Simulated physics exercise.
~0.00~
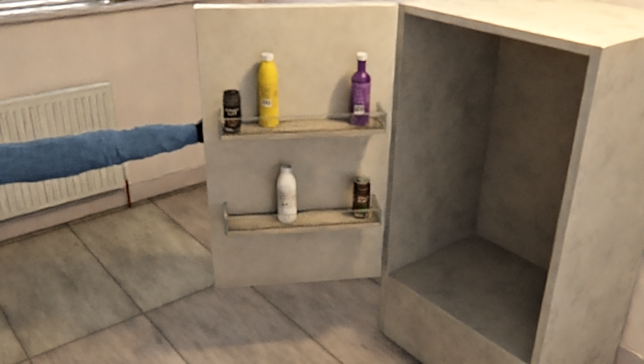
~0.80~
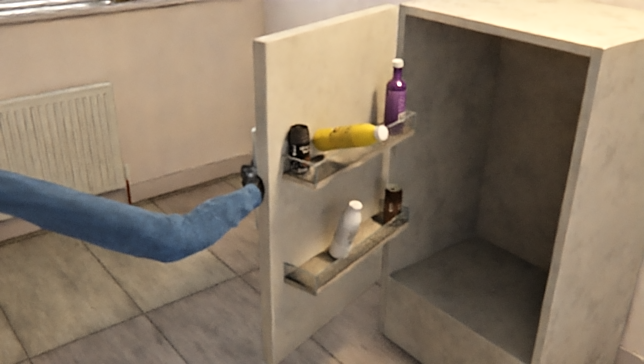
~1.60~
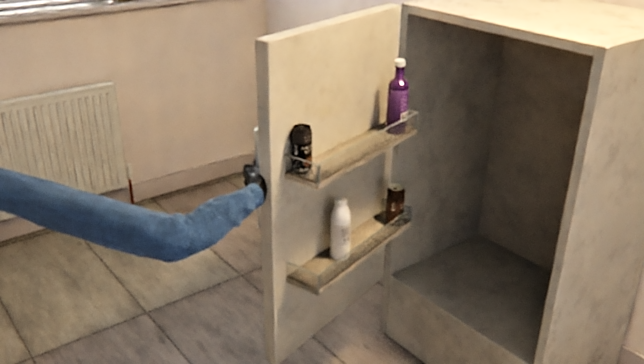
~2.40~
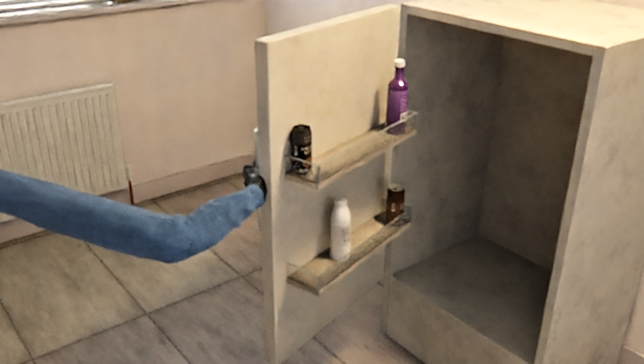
A yellow bottle topples off the rack as a blue arm swings the cabinet door partly shut.
